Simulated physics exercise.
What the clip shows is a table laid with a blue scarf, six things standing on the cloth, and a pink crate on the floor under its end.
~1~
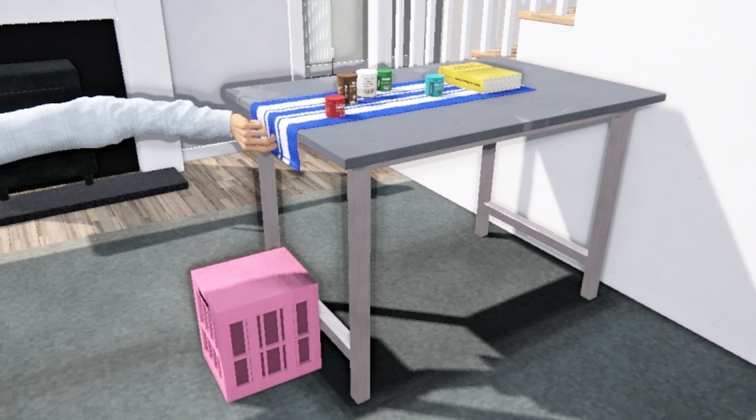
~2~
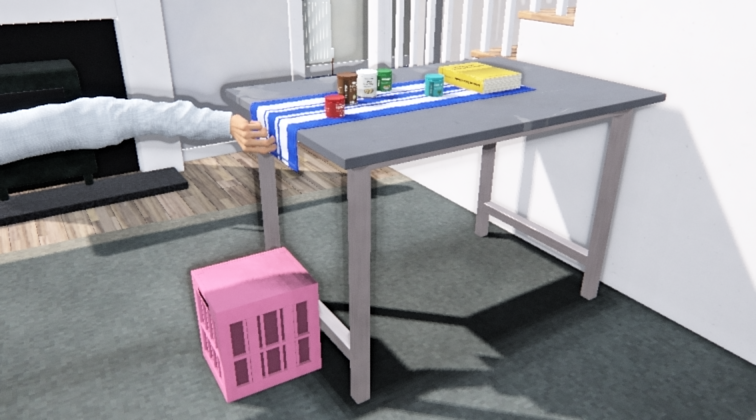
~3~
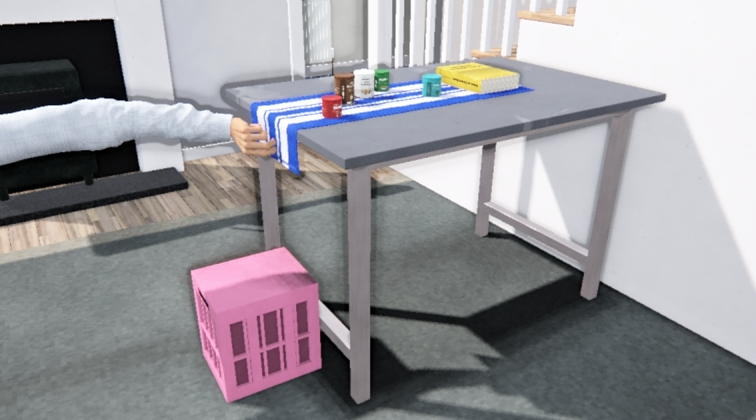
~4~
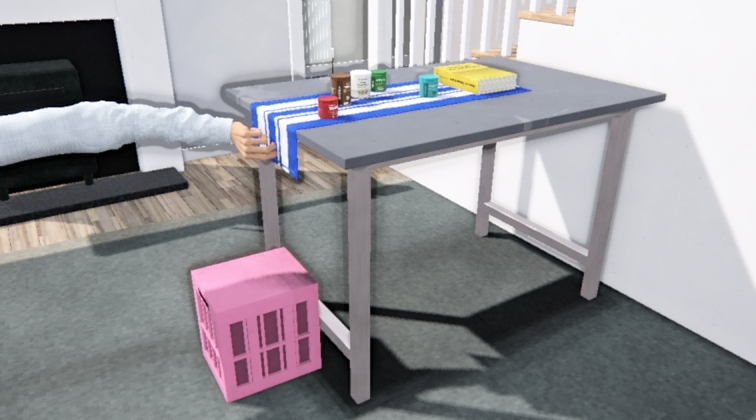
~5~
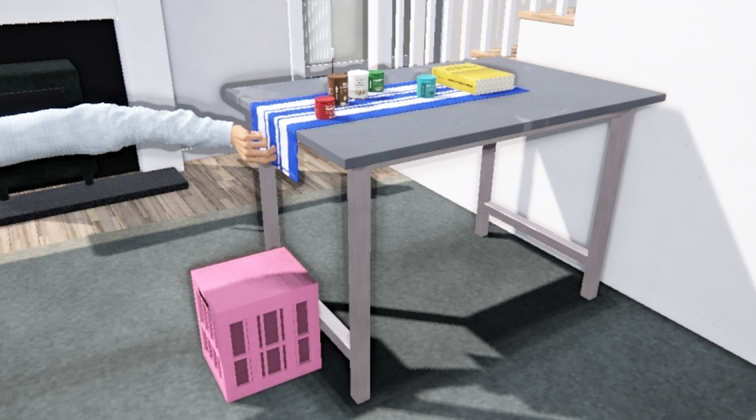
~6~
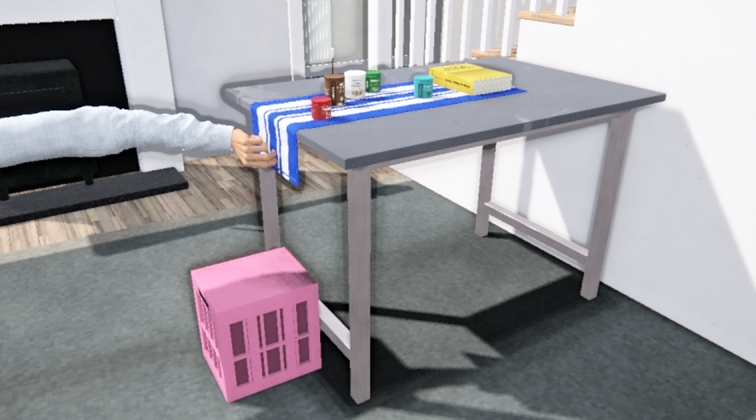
A blue-and-white striped cloth slides slowly a short way left over the end of a gray table, held by a hand, carrying five small containers and a yellow book with it, while a pink crate stays still below.
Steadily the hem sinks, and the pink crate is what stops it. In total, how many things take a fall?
The number that falls is three.
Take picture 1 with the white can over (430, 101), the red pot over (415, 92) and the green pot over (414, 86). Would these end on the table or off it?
White can - stays aboard. Red pot - stays aboard. Green pot - stays aboard.
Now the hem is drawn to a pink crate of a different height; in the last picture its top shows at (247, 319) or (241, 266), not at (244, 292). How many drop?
Over the edge: 4, then 2.
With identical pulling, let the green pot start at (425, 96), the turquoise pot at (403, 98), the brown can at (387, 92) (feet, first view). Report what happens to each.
In the end the green pot is still up there, the turquoise pot is still up there and the brown can is still up there.
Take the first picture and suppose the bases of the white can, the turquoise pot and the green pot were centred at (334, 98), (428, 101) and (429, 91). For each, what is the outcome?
Of the three, the white can ends off the top, the turquoise pot stays aloft and the green pot stays aloft.
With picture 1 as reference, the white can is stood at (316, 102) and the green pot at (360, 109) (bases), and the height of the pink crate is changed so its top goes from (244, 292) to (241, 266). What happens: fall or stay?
Result: White can gone, green pot gone.
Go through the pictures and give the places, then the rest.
The first picture shows hem (300, 171); red pot (335, 97); brown can (347, 74); white can (367, 71); green pot (384, 70); turquoise pot (435, 76); top of the crate (244, 292).
The second picture shows hem (298, 172); red pot (335, 97).
The third picture shows hem (300, 175); brown can (344, 75).
The fourth picture shows hem (298, 179); white can (361, 72); top of the crate (244, 292).
The fifth picture shows hem (298, 183); green pot (376, 71).
The sixth picture shows hem (299, 186); red pot (321, 99); brown can (335, 76); white can (355, 73); green pot (373, 72); turquoise pot (424, 77).
Early on, hem near (277, 216); red pot gone.
Midway, hem near (278, 248); red pot and brown can gone.
Finally, hem on the crate; red pot, brown can and white can gone. It carries off three.
